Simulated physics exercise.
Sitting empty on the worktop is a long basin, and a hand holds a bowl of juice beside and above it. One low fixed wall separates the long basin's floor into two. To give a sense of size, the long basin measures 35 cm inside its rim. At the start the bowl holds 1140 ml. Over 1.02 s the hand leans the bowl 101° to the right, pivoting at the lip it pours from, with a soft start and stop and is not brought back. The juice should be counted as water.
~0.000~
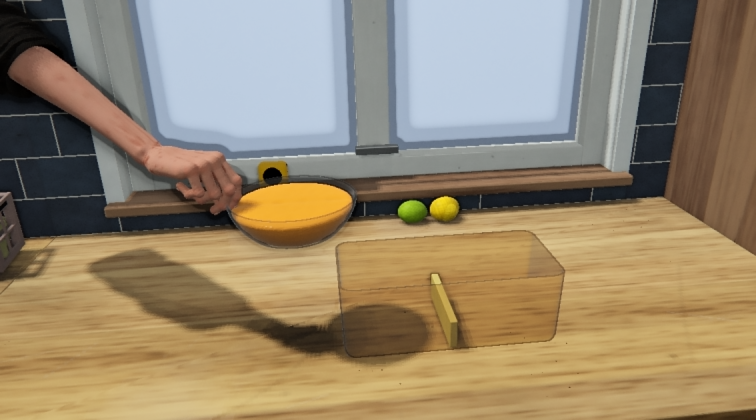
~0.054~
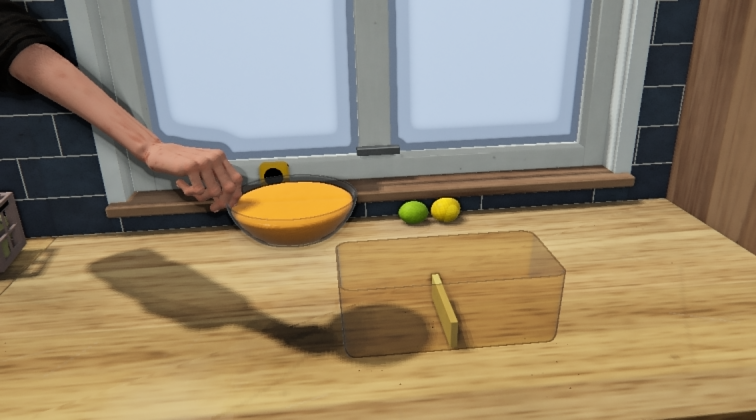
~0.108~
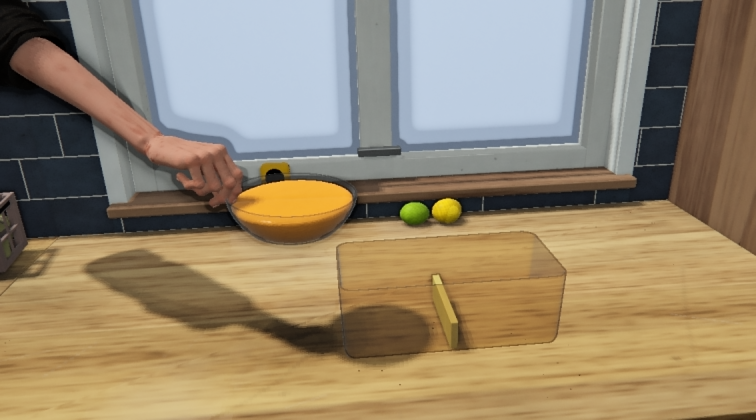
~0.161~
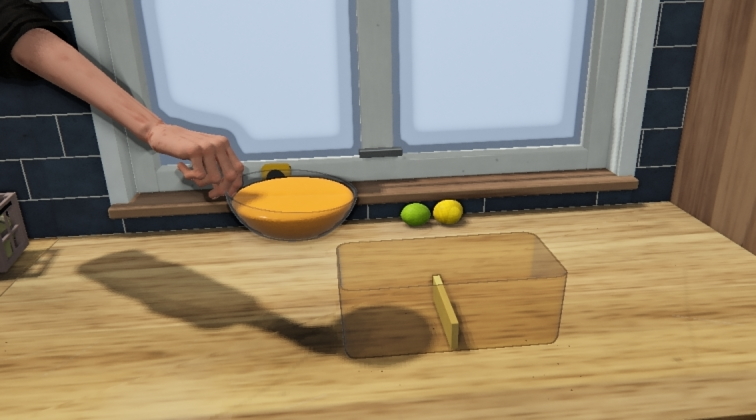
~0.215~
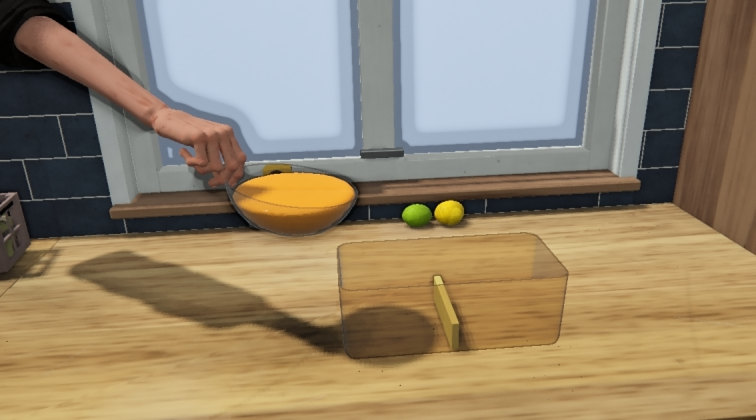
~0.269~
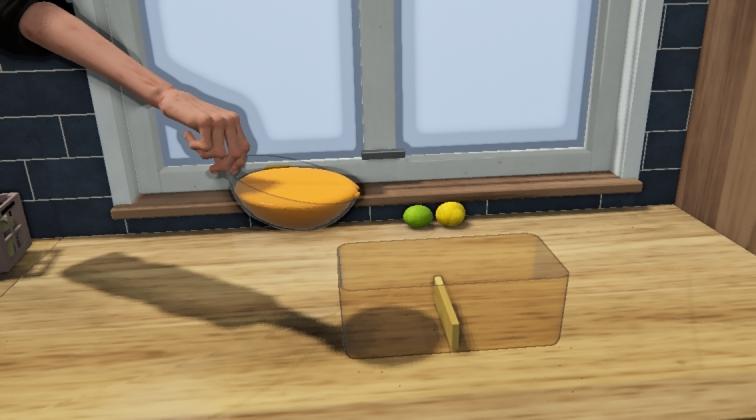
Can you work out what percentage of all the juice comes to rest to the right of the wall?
I would put it at 36 per cent.
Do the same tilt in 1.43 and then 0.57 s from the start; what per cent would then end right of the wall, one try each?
In order, 20 and 45 per cent.
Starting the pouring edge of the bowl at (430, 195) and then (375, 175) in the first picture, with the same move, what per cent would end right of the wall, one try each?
Some 85 and 75 per cent, in that order.
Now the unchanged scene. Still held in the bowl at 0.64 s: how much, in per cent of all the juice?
Portion remaining: Approx. 28 per cent.
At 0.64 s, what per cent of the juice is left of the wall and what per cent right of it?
Left roughly 20 per cent, right roughly 0.
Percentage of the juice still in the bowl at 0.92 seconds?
Close to 0 in a hundred.
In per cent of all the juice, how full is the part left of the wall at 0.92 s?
I'd put it near 56 percent.
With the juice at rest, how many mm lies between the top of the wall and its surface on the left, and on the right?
Left about 24 mm, right about 34 mm.
By 0.64 s the tilt is 71° and 28 per cent is still to pour, 21 is left of the wall and 0 right of it.
By 0.92 s the tilt is 99° and 0 per cent is still to pour, 56 is left of the wall and 37 right of it.
By 1.21 s the tilt is 101° and 0 per cent is still to pour, 62 is left of the wall and 36 right of it.
By 1.52 s the tilt is 101° and 0 per cent is still to pour, 62 is left of the wall and 36 right of it.
At rest 62 per cent lies left of the wall, 36 right of it and 2 outside.
